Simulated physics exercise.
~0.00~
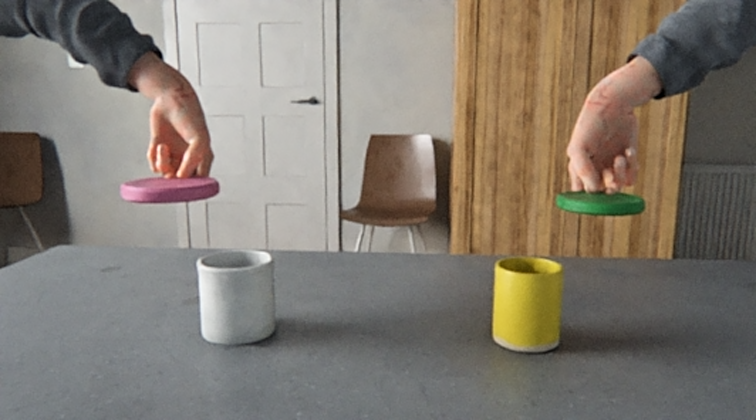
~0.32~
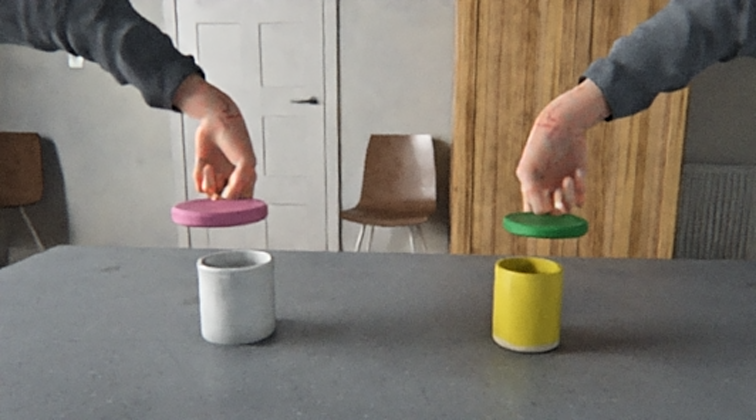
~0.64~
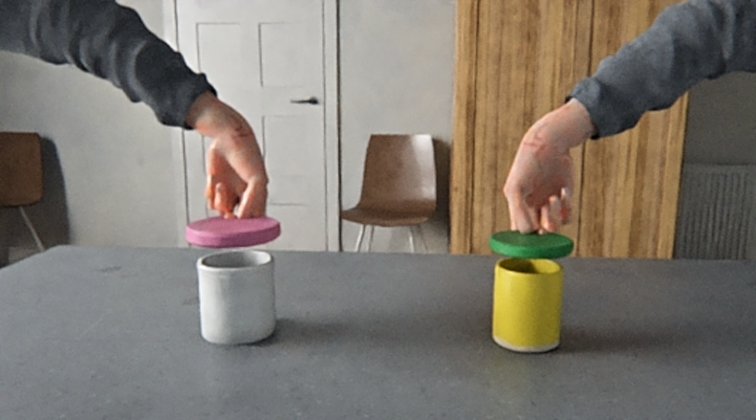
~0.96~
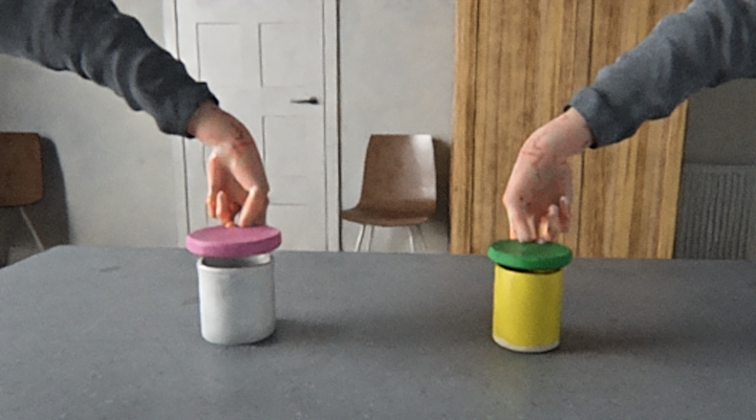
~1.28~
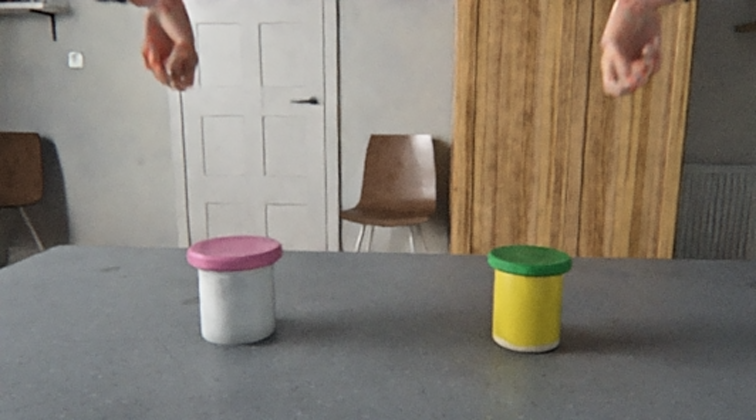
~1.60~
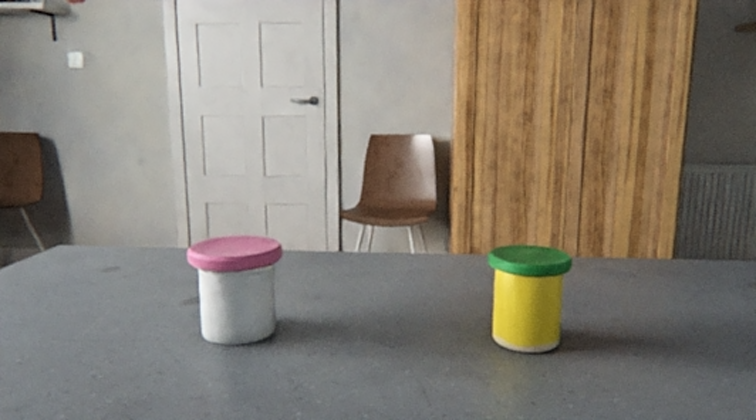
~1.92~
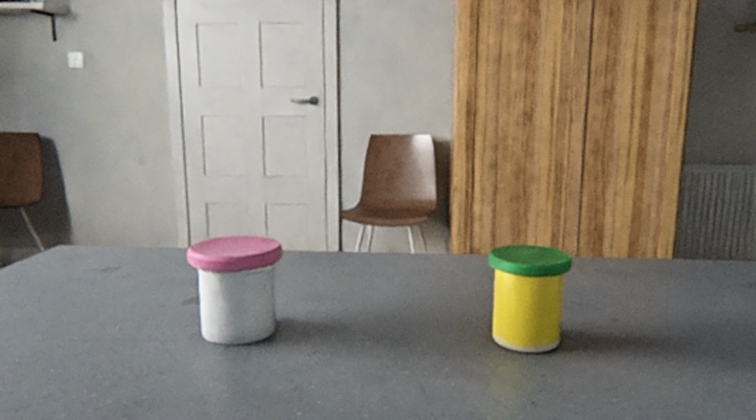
The clip opens on a grey table with an open white container on the left and an open yellow one on the right, while two hands hold a pink disc and a green disc above them. The hands move inward, bringing each disc over a container, and then lower them. The pink disc settles on the white container's rim and the green one on the yellow container's rim. The fingers let go, and both hands draw back upward out of view. Neither disc drops in, and both stay resting in place, covering the openings.
